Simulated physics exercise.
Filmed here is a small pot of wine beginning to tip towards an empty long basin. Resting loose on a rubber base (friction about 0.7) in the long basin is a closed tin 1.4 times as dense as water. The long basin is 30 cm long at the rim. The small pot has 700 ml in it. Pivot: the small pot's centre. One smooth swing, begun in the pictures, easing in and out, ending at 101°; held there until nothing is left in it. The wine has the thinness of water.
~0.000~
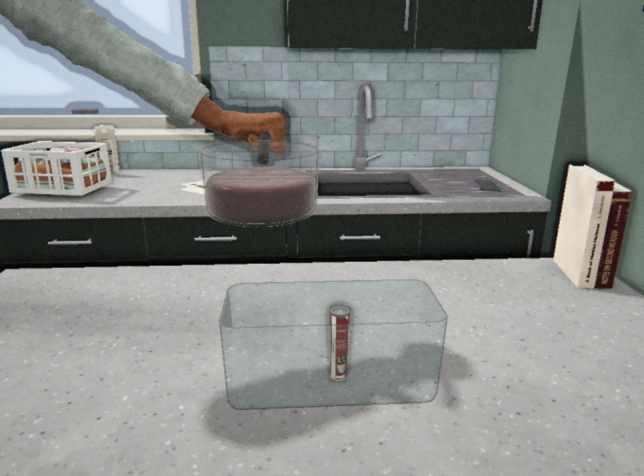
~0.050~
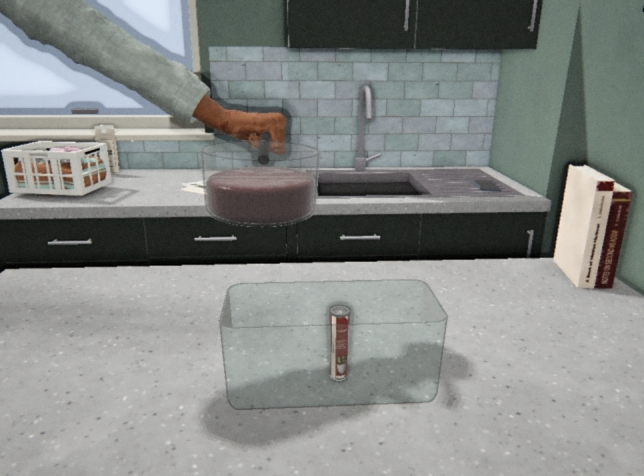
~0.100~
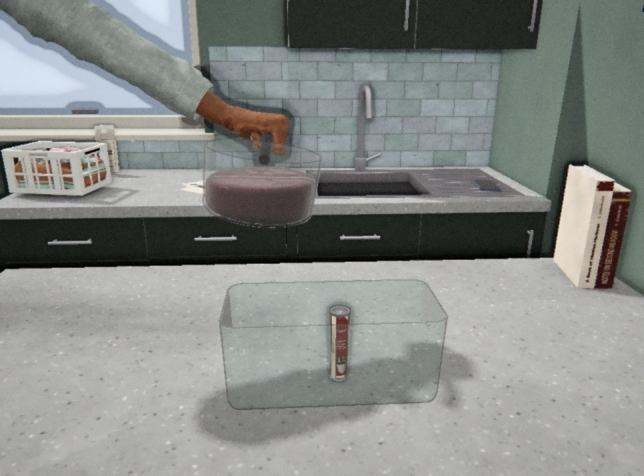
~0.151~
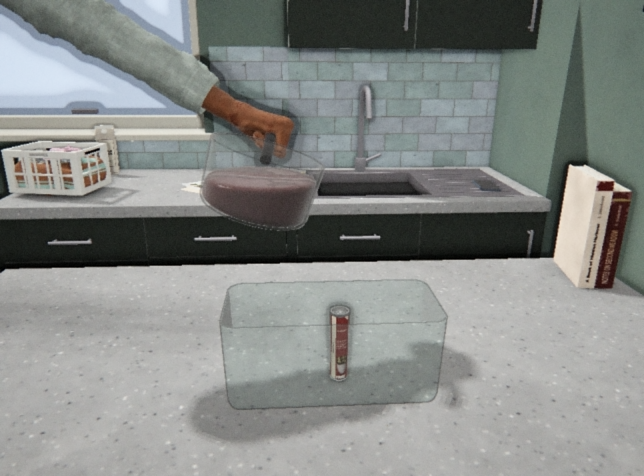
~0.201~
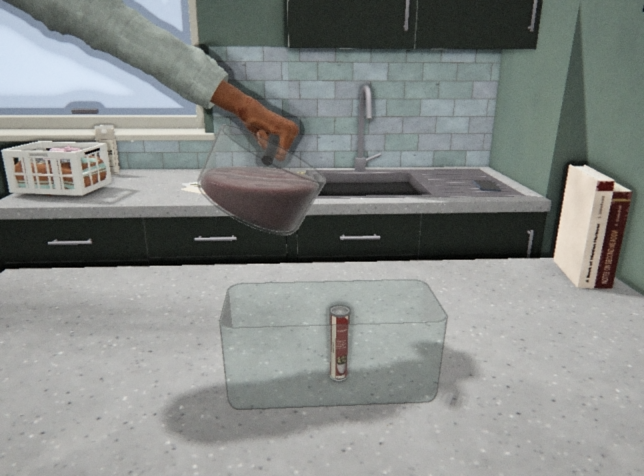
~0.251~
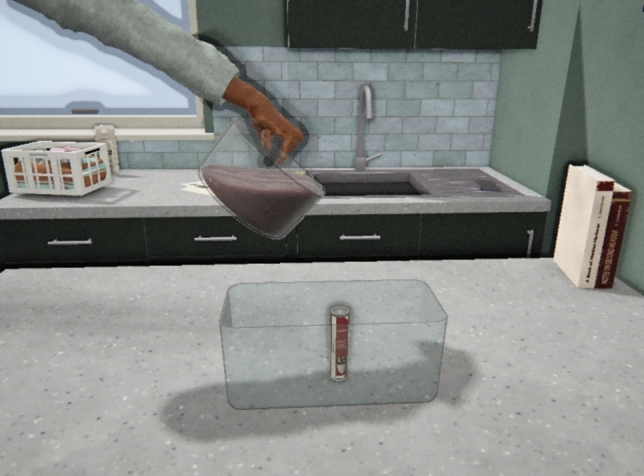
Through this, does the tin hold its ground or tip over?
It does not tip.
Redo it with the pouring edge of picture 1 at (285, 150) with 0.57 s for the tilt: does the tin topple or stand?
After that, the tin overturns.
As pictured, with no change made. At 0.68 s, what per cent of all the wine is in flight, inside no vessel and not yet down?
Roughly 10 %.
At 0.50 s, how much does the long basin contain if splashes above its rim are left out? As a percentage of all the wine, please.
16 %, give or take.
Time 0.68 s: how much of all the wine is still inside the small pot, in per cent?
10 in a hundred, give or take.
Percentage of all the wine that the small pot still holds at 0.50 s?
I'd put it near 32 percent.
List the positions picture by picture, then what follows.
Tilt 0°; pouring edge (318, 151); surface from (207, 177) to (314, 176); the long basin's rim runs from (225, 305) to (436, 300); the tin's top is at (340, 314), in the first frame.
Tilt 2°; pouring edge (319, 153); surface from (207, 177) to (315, 177), in the second frame.
Tilt 7°; pouring edge (321, 159); surface from (206, 176) to (315, 178), in the third frame.
Tilt 17°; pouring edge (323, 168); surface from (206, 176) to (317, 179), in the fourth frame.
Tilt 28°; pouring edge (324, 181); surface from (203, 173) to (320, 181), in the fifth frame.
Tilt 41°; pouring edge (322, 194); surface from (202, 168) to (317, 184); 1 per cent is over the edge, in the sixth frame.
By 0.50 s the tilt is 97° and 31 per cent is still to pour; the tin stands where it began.
By 0.68 s the tilt is 101° and 11 per cent is still to pour; the tin stands where it began.
By 0.87 s the tilt is 101° and 2 per cent is still to pour; the tin stands where it began.
By 1.07 s the tilt is 101° and 0 per cent is still to pour; the tin stands where it began.
At rest the tin stands where it began.
